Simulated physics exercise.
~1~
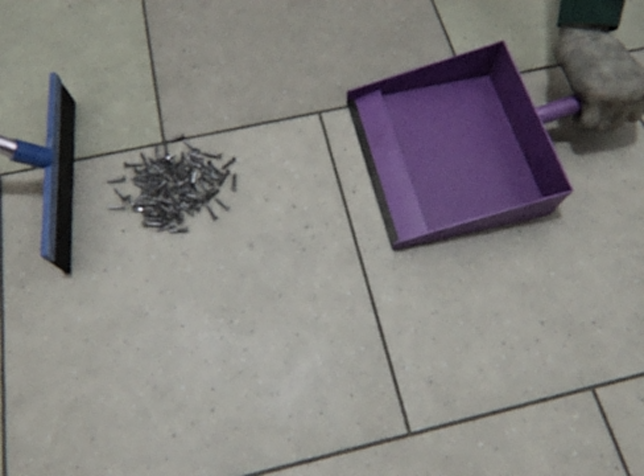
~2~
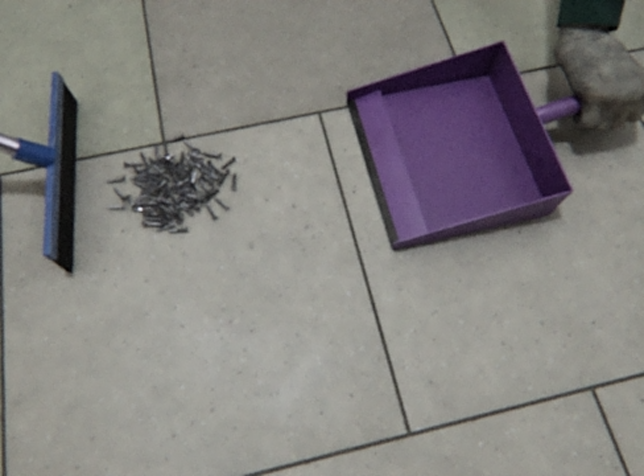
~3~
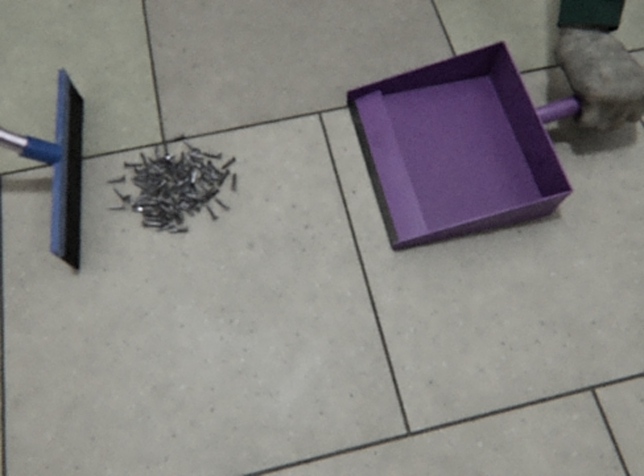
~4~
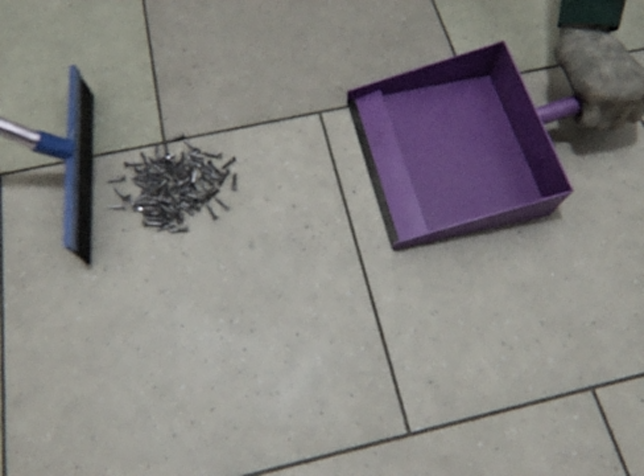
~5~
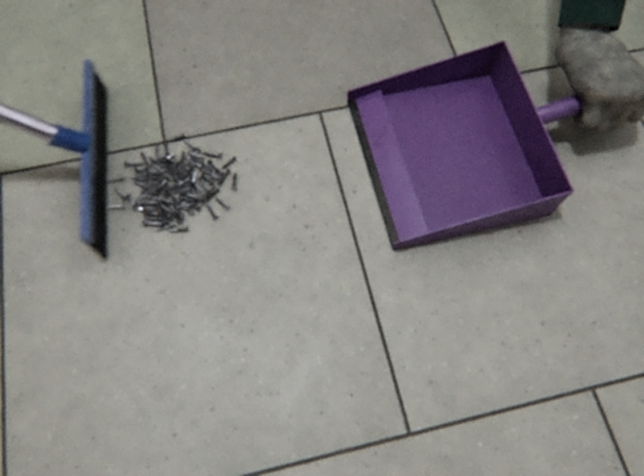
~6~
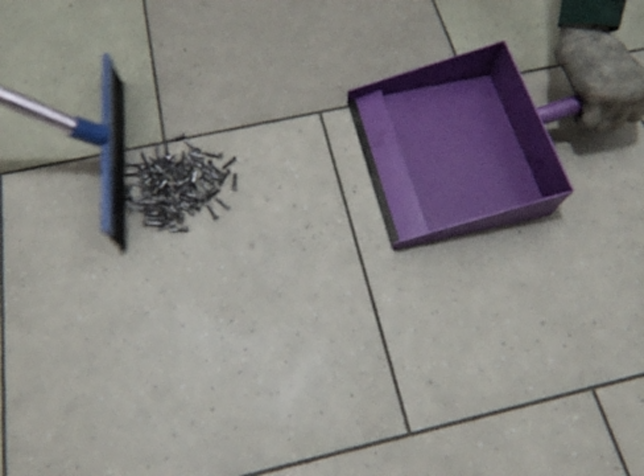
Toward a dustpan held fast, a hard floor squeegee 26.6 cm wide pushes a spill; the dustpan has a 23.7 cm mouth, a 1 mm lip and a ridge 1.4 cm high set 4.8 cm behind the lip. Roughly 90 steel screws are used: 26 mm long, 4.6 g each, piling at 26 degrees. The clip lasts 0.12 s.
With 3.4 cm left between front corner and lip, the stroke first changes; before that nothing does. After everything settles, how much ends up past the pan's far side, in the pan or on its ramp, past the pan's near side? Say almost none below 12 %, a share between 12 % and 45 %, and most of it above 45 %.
My prediction: Far side: A respectable share, pan: A respectable share, near side: A meagre share.
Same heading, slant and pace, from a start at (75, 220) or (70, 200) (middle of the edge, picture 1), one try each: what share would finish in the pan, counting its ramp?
Around 45 percent, then around 40 percent.
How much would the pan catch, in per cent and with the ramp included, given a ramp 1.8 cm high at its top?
I'd expect close to 35 per cent.
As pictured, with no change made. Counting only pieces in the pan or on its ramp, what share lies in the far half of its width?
90 per cent.
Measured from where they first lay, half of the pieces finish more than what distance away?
Near 28 cm.
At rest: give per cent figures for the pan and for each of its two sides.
Far side 20 %, pan 40 %, near side 0 %.
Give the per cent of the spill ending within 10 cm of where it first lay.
Around 0 in a hundred.
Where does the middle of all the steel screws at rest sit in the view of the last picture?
Centre at rest: Approx. (359, 133) px.
Then, 0.14 s after the last picture, middle of the blade 18 cm from the lip; 0 % over the lip, far side 5 %, near side 0 %.
Then, 0.24 s after the last picture, middle of the blade 8 cm from the lip; 0 % over the lip, far side 10 %, near side 0 %.
Then, 0.47 s after the last picture, middle of the blade 5 cm from the lip; 40 % over the lip, far side 20 %, near side 0 %.
In the end, far side 20 %, pan 40 %, near side 0 %, in front of the lip or behind the blade 45 %.
